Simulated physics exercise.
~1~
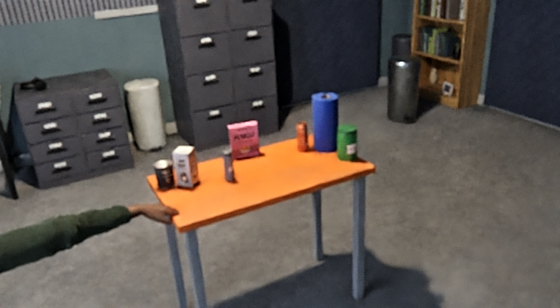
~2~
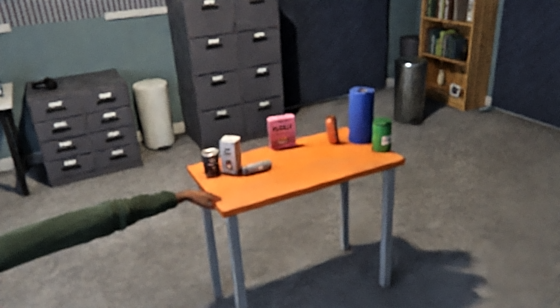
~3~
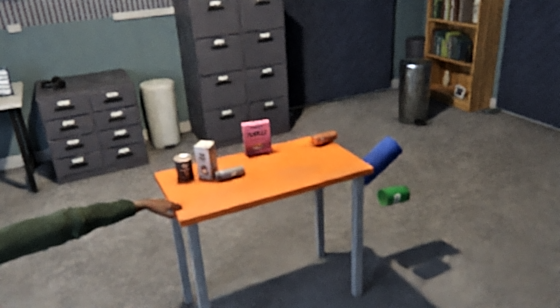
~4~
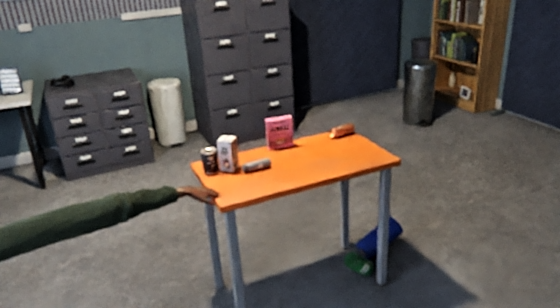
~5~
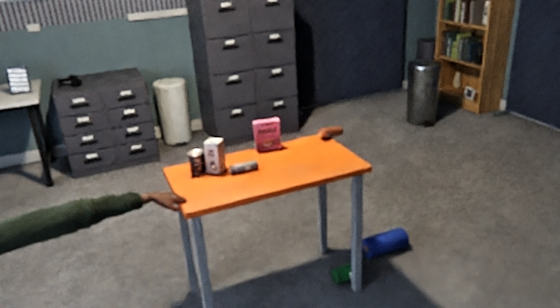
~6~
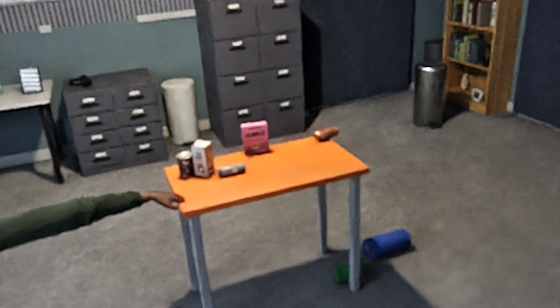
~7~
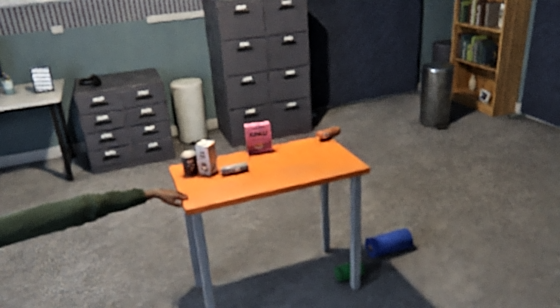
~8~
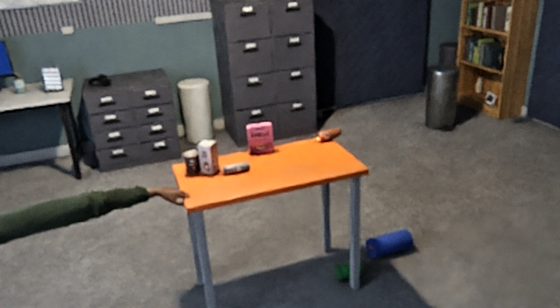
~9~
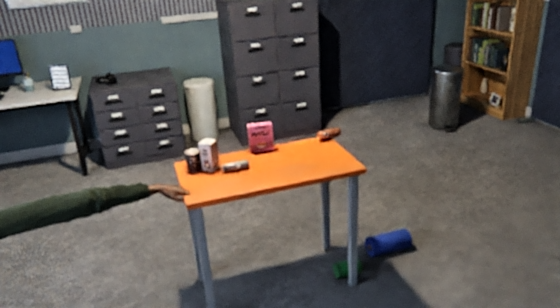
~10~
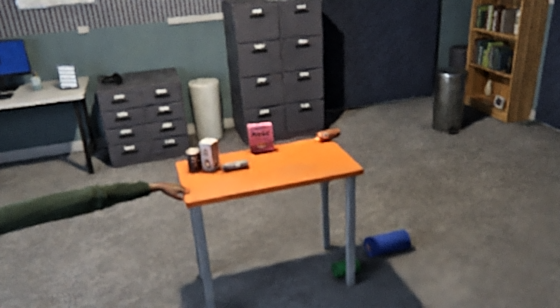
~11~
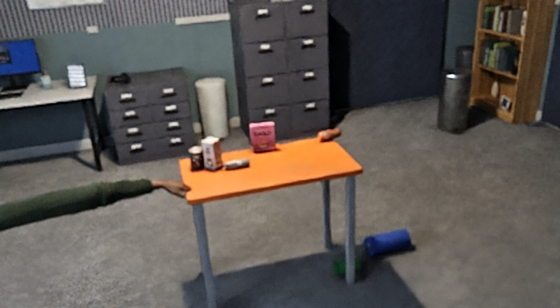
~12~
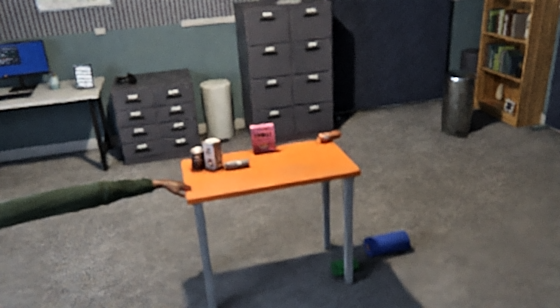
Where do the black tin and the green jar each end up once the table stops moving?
The black tin stays standing on the orange table, while the green jar falls off and ends up on the floor.
Orange table jolted by a hand at its left edge, toppling several items and sending a blue roll and green jar to the floor.
